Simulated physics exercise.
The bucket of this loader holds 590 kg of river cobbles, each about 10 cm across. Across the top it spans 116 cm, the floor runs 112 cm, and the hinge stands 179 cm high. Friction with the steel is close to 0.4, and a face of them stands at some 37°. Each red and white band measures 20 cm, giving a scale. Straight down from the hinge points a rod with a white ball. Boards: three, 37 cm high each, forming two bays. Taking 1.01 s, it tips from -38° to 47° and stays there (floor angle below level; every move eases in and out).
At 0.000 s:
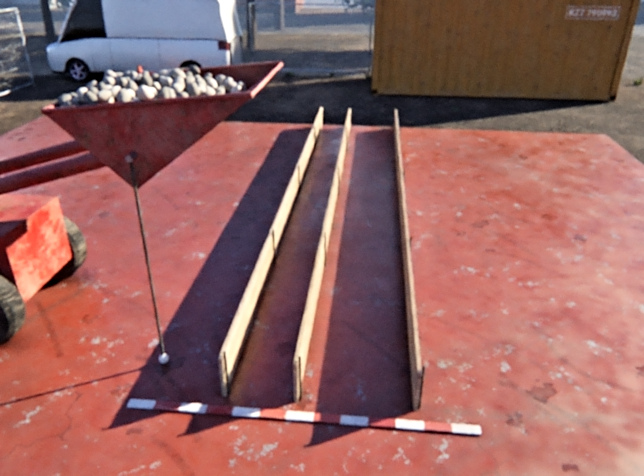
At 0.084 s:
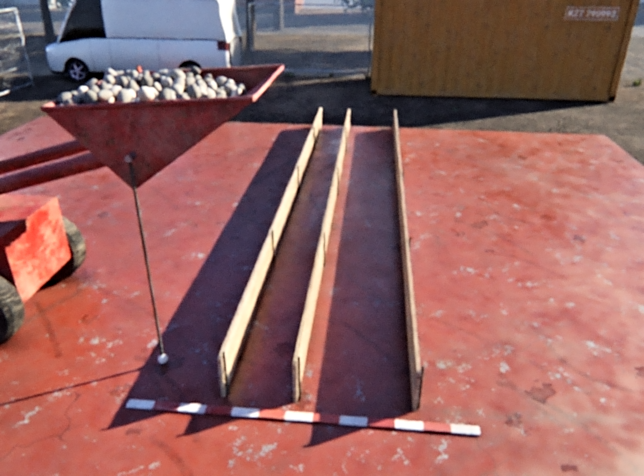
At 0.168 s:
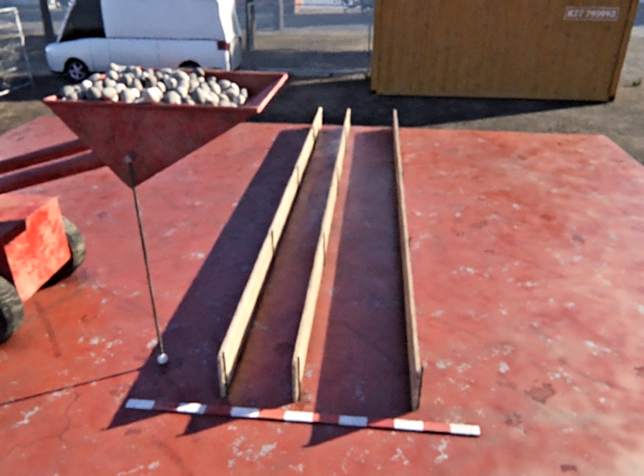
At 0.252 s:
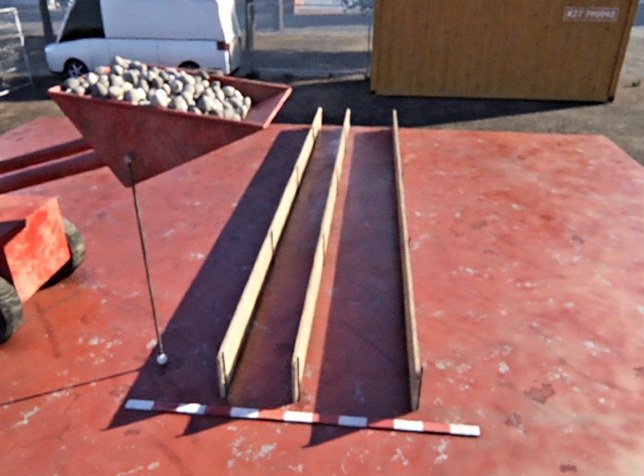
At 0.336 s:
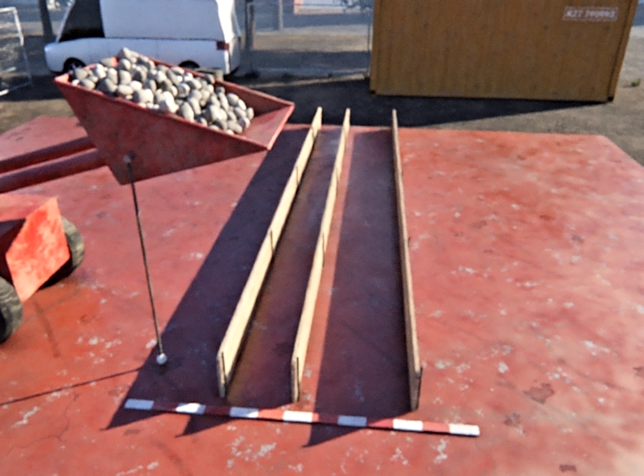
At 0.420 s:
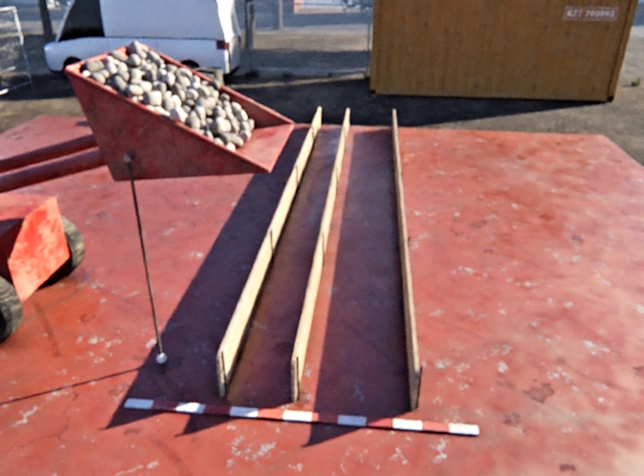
To begin with, a red loader bucket heaped with rounded grey stones sits nearly still at the left, above a paved red surface with three long upright boards. The bucket then tilts clockwise, its right lip dropping and its back rising, while the stones shift and slide toward the right.
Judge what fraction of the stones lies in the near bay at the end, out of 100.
About 80 out of 100.
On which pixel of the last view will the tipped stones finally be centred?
The tipped stones centre close to (288, 317).
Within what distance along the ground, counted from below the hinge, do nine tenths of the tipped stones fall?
I'd say near 180 cm ahead of it.
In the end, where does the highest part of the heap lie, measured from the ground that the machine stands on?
Some 46 cm above that level.
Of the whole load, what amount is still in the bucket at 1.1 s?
Some 55 percent of the load is still in there.
After 0.8 s the floor is at 34°; 100 % in the bucket; the foremost stones are at (246, 201).
After 1.1 s the floor is at 47°; 55 % in the bucket, 1 % short of the bays, 45 % in the near bay; the foremost stones are at (298, 301).
After 1.5 s the floor is at 47°; 6 % in the bucket, 1 % short of the bays, 79 % in the near bay, 14 % in the far bay; the foremost stones are at (376, 338).
After 4.3 s the floor is at 47°; 0 % in the bucket, 78 % in the near bay, 22 % in the far bay; the foremost stones are at (403, 357).
